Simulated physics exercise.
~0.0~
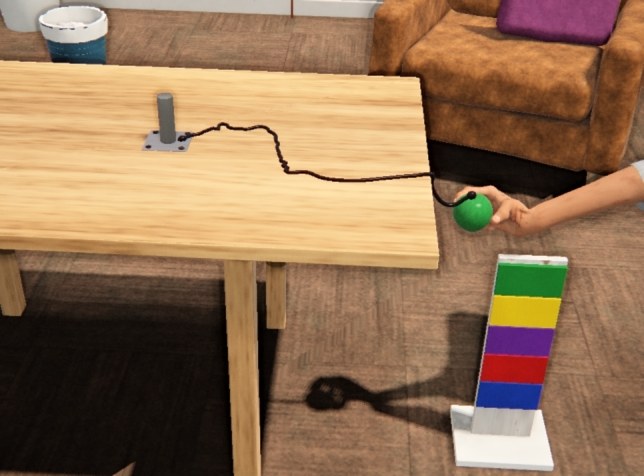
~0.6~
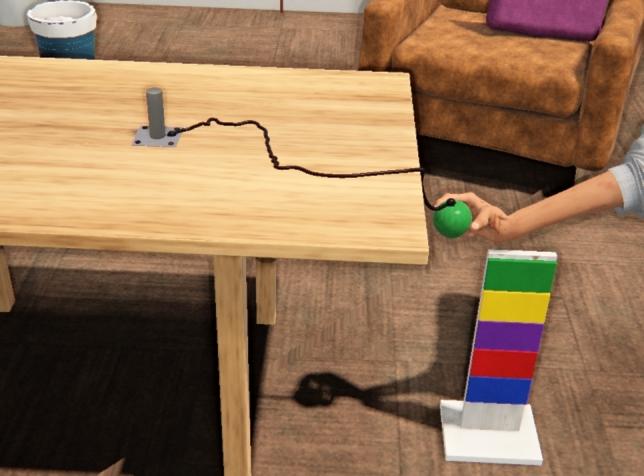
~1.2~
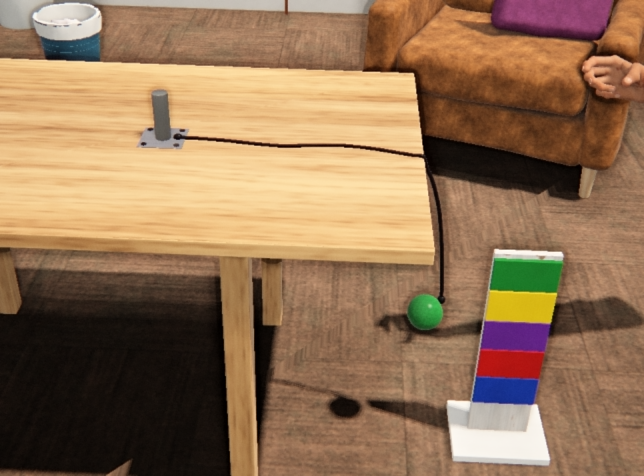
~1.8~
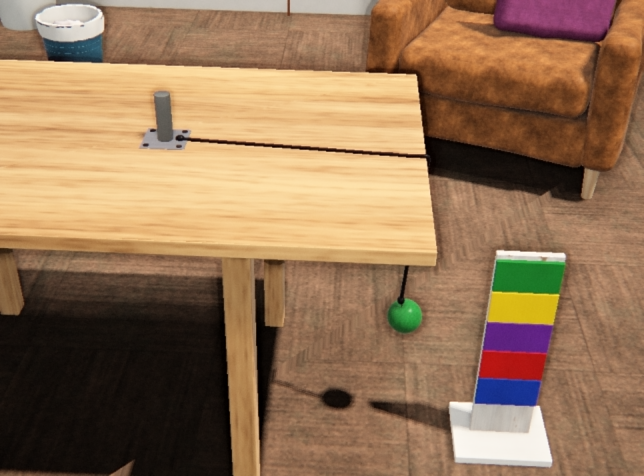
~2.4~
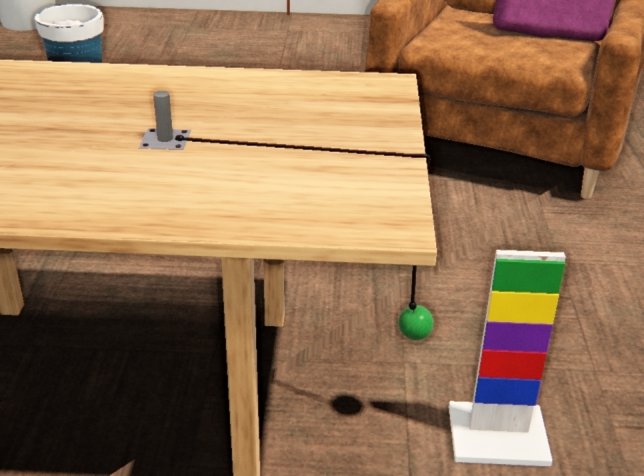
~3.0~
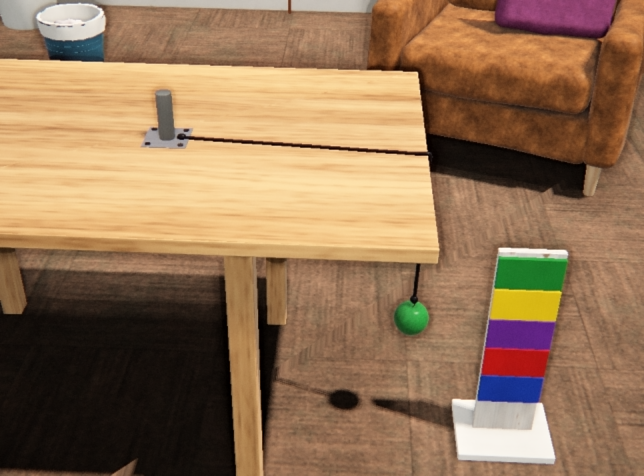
A hand reaches in from the right, holding a green apple on a dark cord just past the edge of a light wooden table, seen from slightly above by a gently swaying camera. The cord runs loosely across the tabletop to a grey metal post. Nearby stands a board banded green, yellow, purple, red and blue, with a brown armchair behind. The hand lets go and draws back, and the apple drops as the cord straightens. It swings slightly left, then right, and ends hanging below the tabletop, its centre level with the purple band.
